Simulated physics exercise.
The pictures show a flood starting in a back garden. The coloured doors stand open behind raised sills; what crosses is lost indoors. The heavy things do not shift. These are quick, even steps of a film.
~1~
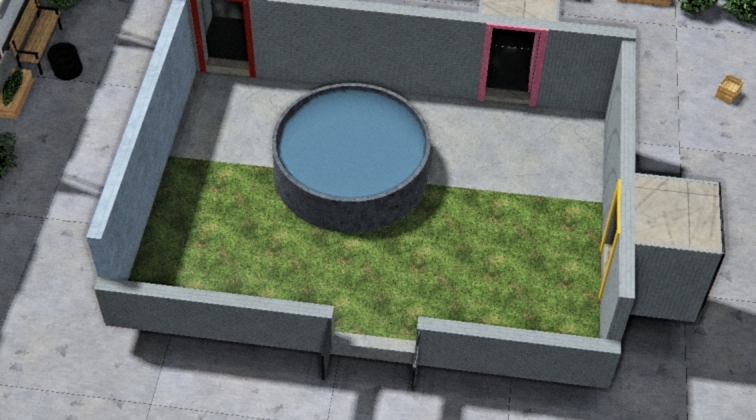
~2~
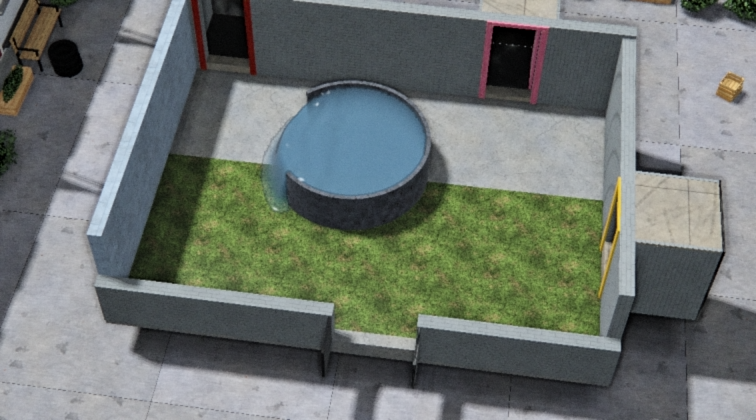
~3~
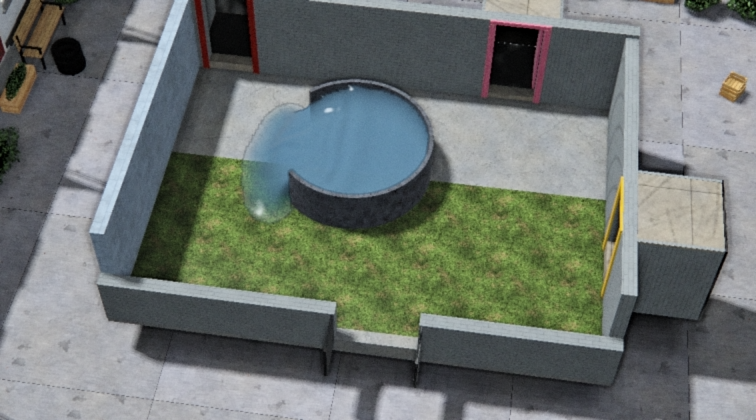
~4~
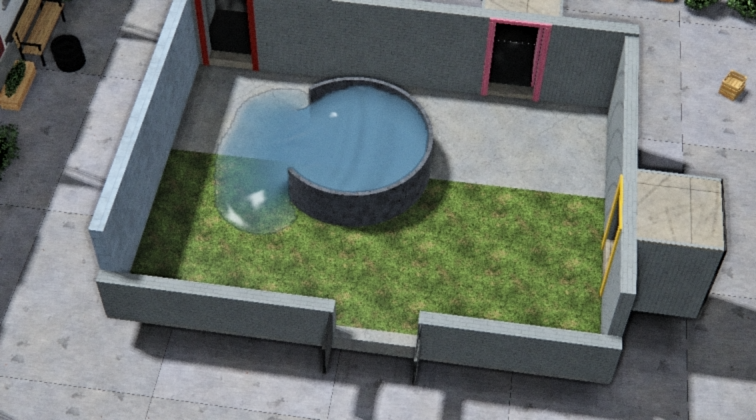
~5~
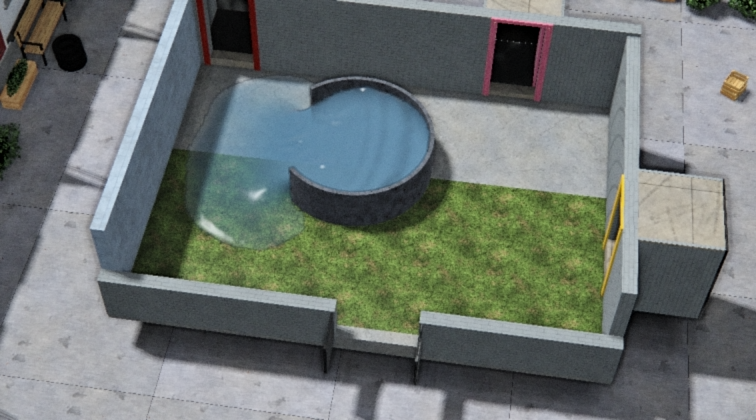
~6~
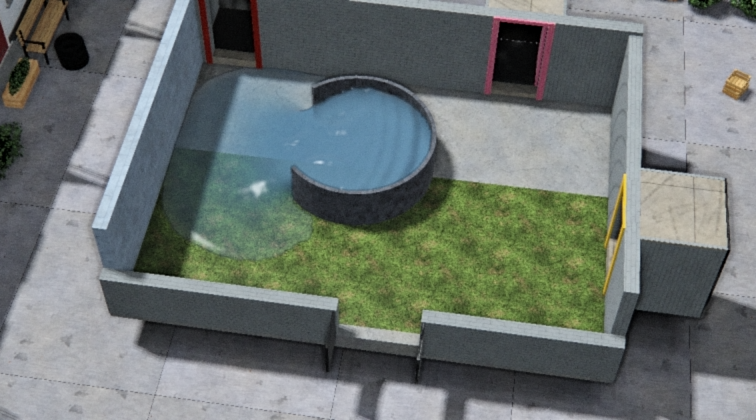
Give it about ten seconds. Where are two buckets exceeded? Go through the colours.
In the end: The pink door holds within the limit; the yellow door holds within the limit; the red door floods.
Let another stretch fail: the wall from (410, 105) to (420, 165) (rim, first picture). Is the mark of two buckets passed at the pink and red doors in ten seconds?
Then: The pink door is over, the red door lets less in.
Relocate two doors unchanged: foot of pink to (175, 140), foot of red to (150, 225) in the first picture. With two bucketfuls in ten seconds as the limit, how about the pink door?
Pink door takes more.
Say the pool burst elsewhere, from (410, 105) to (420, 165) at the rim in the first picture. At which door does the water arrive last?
I say the red one.
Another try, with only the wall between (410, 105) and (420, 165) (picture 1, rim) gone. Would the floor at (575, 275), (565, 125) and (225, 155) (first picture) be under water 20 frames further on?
In that order: Under water, flooded, no water.
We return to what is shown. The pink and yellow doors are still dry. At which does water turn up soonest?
It is the door marked pink.
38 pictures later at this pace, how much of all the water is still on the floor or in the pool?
About 92 per cent.
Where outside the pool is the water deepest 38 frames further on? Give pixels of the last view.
Around (126, 296).
A moment on, water covers 30 % of the floor; the pink door not reached, the yellow door not reached, the red door under two buckets in.
Next, water covers 35 % of the floor; the pink door not reached, the yellow door not reached, the red door over two buckets in.
Then, water covers 45 % of the floor; the pink door not reached, the yellow door not reached, the red door far over two buckets in.
Later, water covers 85 % of the floor; the pink door wet at the sill, nothing in, the yellow door not reached, the red door far over two buckets in.
In the end, water covers 100 % of the floor; the pink door wet at the sill, nothing in, the yellow door wet at the sill, nothing in, the red door far over two buckets in.
